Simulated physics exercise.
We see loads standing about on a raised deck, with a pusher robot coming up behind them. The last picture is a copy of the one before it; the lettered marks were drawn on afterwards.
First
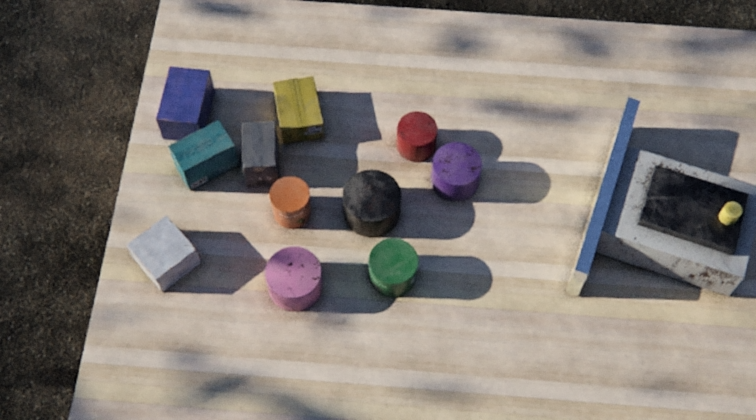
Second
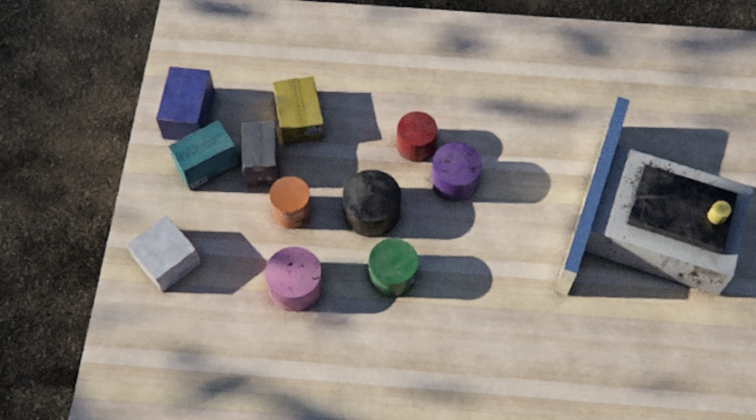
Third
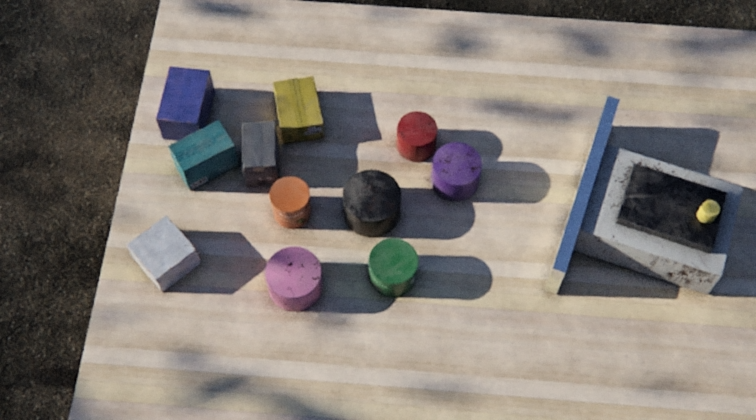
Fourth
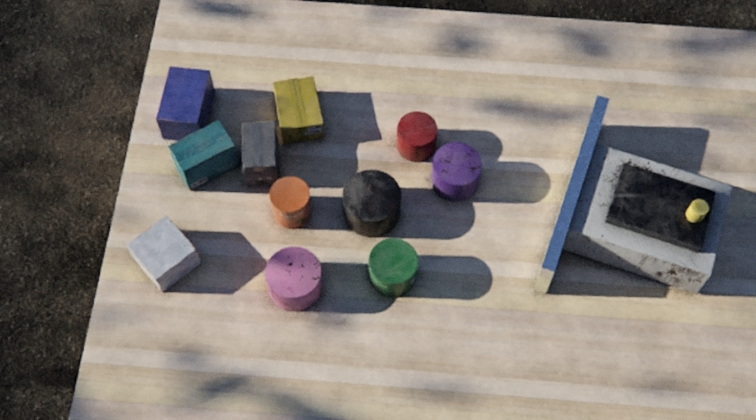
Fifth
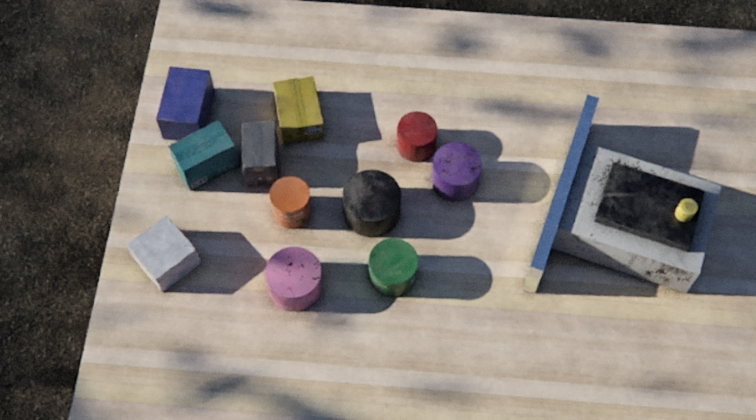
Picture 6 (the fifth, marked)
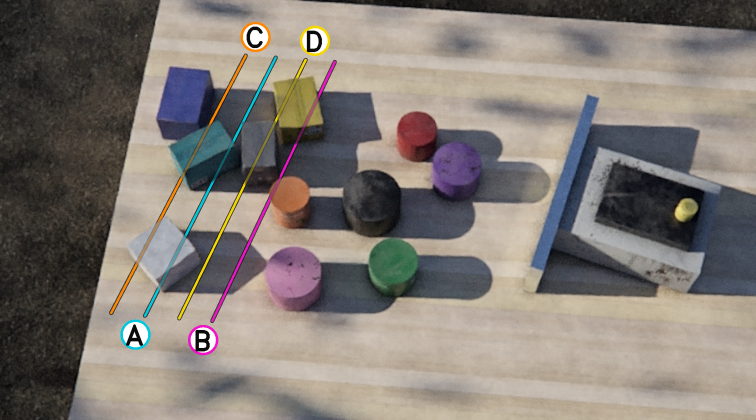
On a sunlit raised deck, colourful boxes and round canisters stand grouped toward the left, while a pale robot with a long blue pusher blade sits at the right. The robot creeps a short way left toward them, blade first, narrowing the gap, while the loads all stay still.
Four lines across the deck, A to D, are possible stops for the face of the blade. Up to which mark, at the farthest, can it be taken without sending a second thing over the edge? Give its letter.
Stop at A.
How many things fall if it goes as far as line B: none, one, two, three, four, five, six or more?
The count is none.
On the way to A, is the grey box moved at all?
By then, yes.
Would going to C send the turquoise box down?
Yes.
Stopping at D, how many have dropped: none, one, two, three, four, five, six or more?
By then, none.
On the marked copy, A at (214, 178); B at (277, 183); C at (183, 176); D at (246, 181).
With A. Early on, robot (514, 193); red canister (405, 126); green pail (374, 264).
Further on, robot (384, 184); turquoise box (198, 152); orange pail (230, 198).
At the end, robot (284, 177); blue crate over the edge; turquoise box (136, 134); one fallen.
As for the rest, B is within the limit but short; C drops four; D is within the limit but short.
